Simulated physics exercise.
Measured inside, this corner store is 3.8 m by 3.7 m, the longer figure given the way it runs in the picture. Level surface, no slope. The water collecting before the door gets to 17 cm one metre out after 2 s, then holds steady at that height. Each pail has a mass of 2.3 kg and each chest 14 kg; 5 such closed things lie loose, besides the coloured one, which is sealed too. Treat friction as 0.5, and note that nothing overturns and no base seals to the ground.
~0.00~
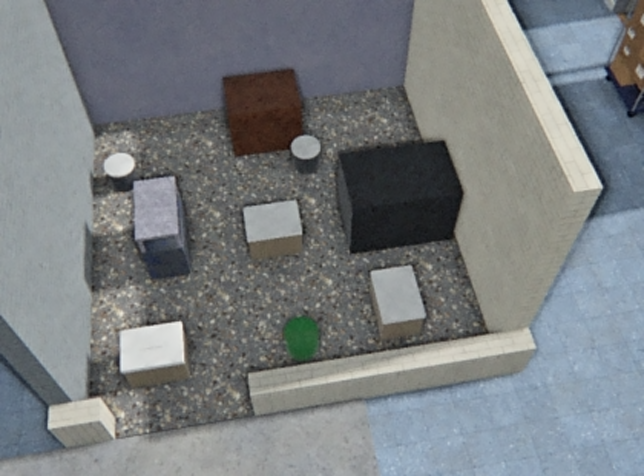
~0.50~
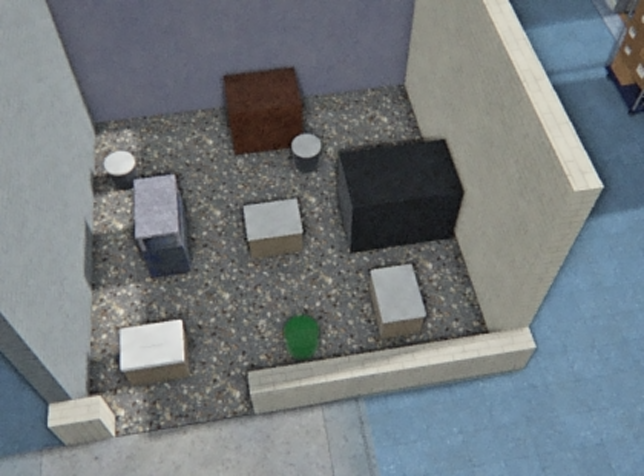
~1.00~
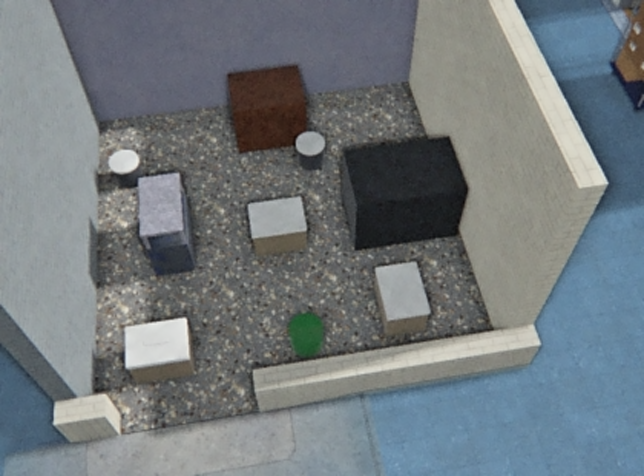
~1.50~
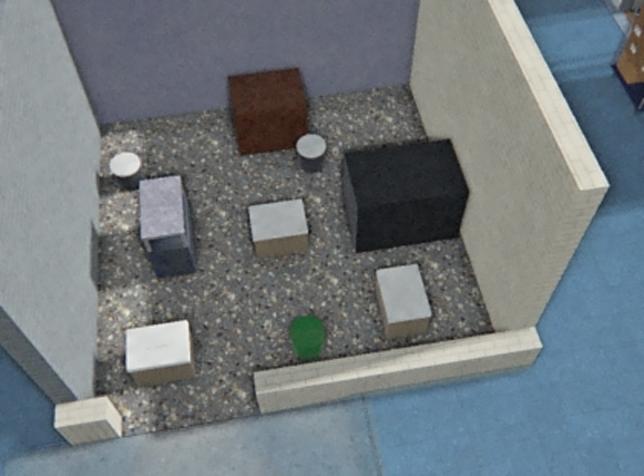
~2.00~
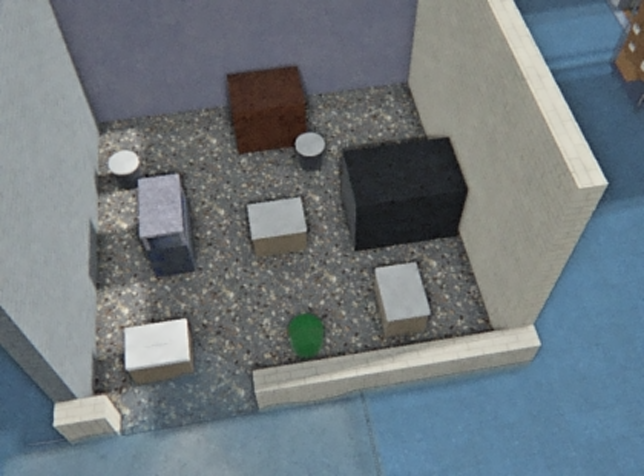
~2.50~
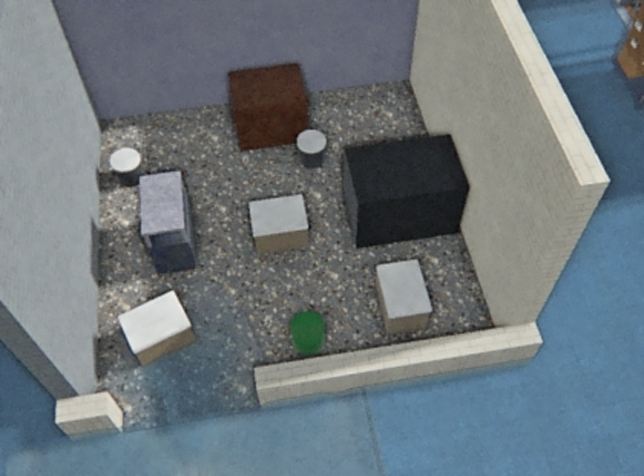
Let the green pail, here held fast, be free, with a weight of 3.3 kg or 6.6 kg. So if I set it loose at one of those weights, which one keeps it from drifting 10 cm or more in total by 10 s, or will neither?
Lighter.
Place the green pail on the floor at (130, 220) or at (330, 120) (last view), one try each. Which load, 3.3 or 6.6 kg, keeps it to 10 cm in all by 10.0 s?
In order: Both fall short; both fall short.
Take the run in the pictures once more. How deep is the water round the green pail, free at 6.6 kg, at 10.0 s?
3 cm, roughly.
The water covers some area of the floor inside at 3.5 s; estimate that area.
Near 4.0 m2 in all.
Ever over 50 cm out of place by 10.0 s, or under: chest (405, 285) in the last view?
Result: Threshold not reached.
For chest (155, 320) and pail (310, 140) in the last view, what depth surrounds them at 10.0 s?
Depth approx. 10 cm / 11 cm.
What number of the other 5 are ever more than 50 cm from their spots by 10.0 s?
It works out to 4.
After 3.5 s the green pail would be 0 cm from its start with 3.3 kg and 0 cm from its start with 6.6 kg; 1 cm of water round it then.
After 4.5 s the green pail would be 0 cm from its start with 3.3 kg and 0 cm from its start with 6.6 kg; 1 cm of water round it then.
After 7.0 s the green pail would be 0 cm from its start with 3.3 kg and 0 cm from its start with 6.6 kg; 1 cm of water round it then.
After 10.0 s the green pail would be 0 cm from its start with 3.3 kg and 0 cm from its start with 6.6 kg; 3 cm of water round it then.
